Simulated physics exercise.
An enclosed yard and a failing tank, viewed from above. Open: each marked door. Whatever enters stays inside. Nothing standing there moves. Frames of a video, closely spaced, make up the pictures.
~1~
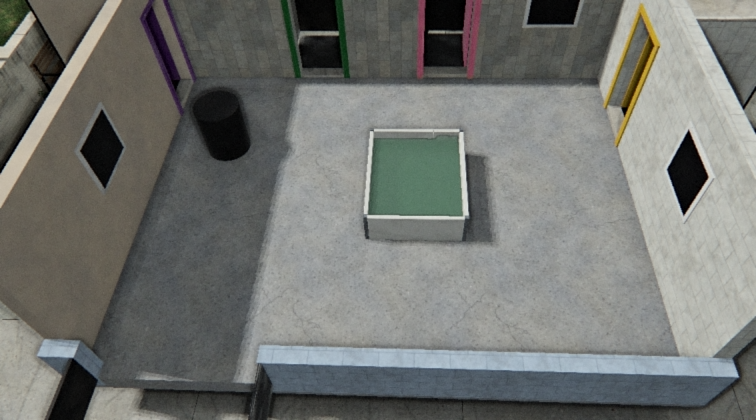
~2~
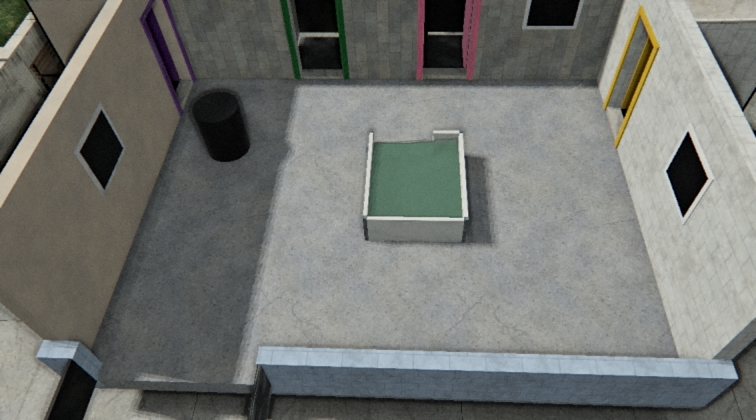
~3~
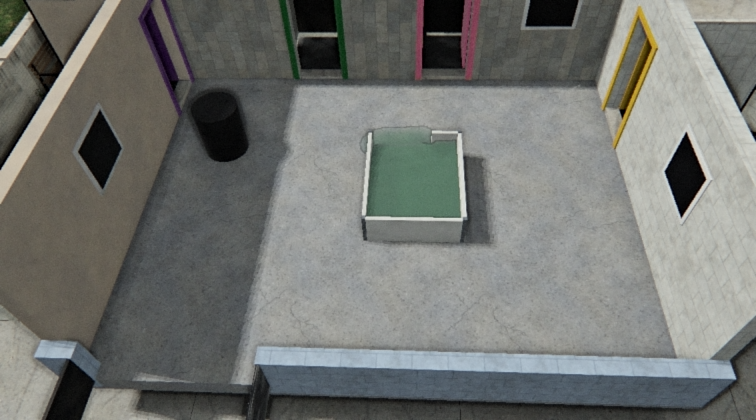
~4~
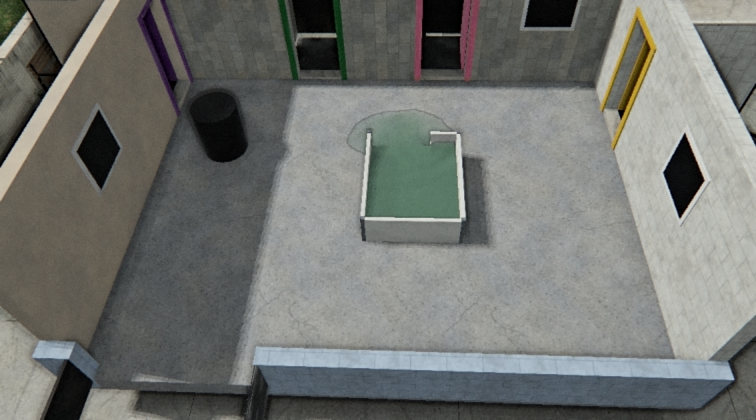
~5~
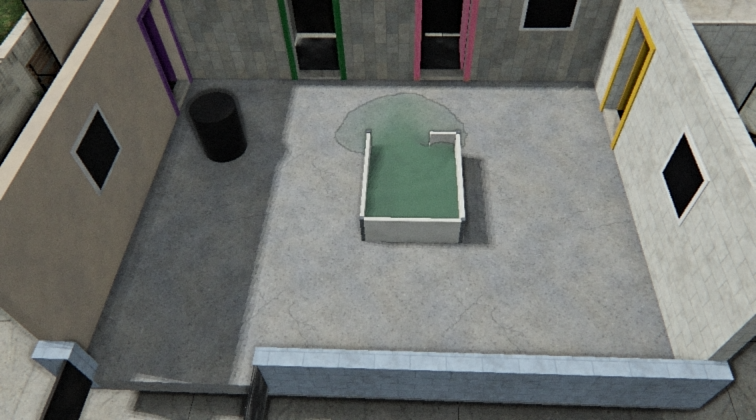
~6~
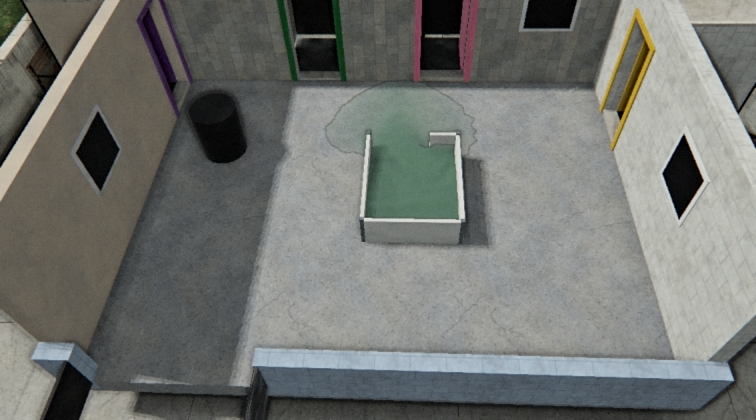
We see a walled yard from above, with a dark barrel and a white-rimmed tank of green water; part of the tank's far side opens, and water pours out, spreading across the pavement in a widening rounded pool.
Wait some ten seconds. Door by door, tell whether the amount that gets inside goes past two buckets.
Result: The green door gets overrun I think; the pink door gets overrun I think; the purple door holds up fine I think; the yellow door holds up fine I think.
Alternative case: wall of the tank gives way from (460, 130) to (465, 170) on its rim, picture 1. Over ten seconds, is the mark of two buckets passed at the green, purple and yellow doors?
The green door remains within the limit, the purple door remains within the limit and the yellow door tops the limit.
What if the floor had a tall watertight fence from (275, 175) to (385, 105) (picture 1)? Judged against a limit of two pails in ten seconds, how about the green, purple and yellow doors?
Record - green: Below the line; purple: Below the line; yellow: Below the line.
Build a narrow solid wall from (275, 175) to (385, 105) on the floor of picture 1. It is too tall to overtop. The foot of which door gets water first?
The pink door is first.
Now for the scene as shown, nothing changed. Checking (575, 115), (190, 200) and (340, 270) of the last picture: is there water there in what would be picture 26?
In that order: Flooded, free of water, clear.
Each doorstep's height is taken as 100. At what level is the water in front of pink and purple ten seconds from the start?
Near 40 and 40 in a hundred.
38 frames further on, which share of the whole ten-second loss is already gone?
Estimated share: Close to 85 %.
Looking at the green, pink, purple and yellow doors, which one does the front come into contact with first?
The door marked pink is the one.
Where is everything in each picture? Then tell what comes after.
The tank at (416, 174) is whole and still, in the first frame.
The front is at a hidden place, out from the gap on the tank's far side, in the second frame.
The front is at a hidden place, out from the gap on the tank's far side, in the third frame.
Water pours out on the tank's far side and has run to (416, 113), in the fourth frame.
Water pours out on the tank's far side and has run to (416, 97), in the fifth frame.
Water pours out on the tank's far side and has run to (416, 82), in the sixth frame.
A moment on, water covers 10 % of the floor; the green door wet at the sill, nothing in, the pink door under two buckets in, the purple door not reached, the yellow door not reached.
Next, water covers 15 % of the floor; the green door under two buckets in, the pink door over two buckets in, the purple door not reached, the yellow door not reached.
Then, water covers 25 % of the floor; the green door over two buckets in, the pink door over two buckets in, the purple door under two buckets in, the yellow door wet at the sill, nothing in.
Later, water covers 40 % of the floor; the green door over two buckets in, the pink door far over two buckets in, the purple door under two buckets in, the yellow door wet at the sill, nothing in.
In the end, water covers 70 % of the floor; the green door over two buckets in, the pink door far over two buckets in, the purple door under two buckets in, the yellow door wet at the sill, nothing in.
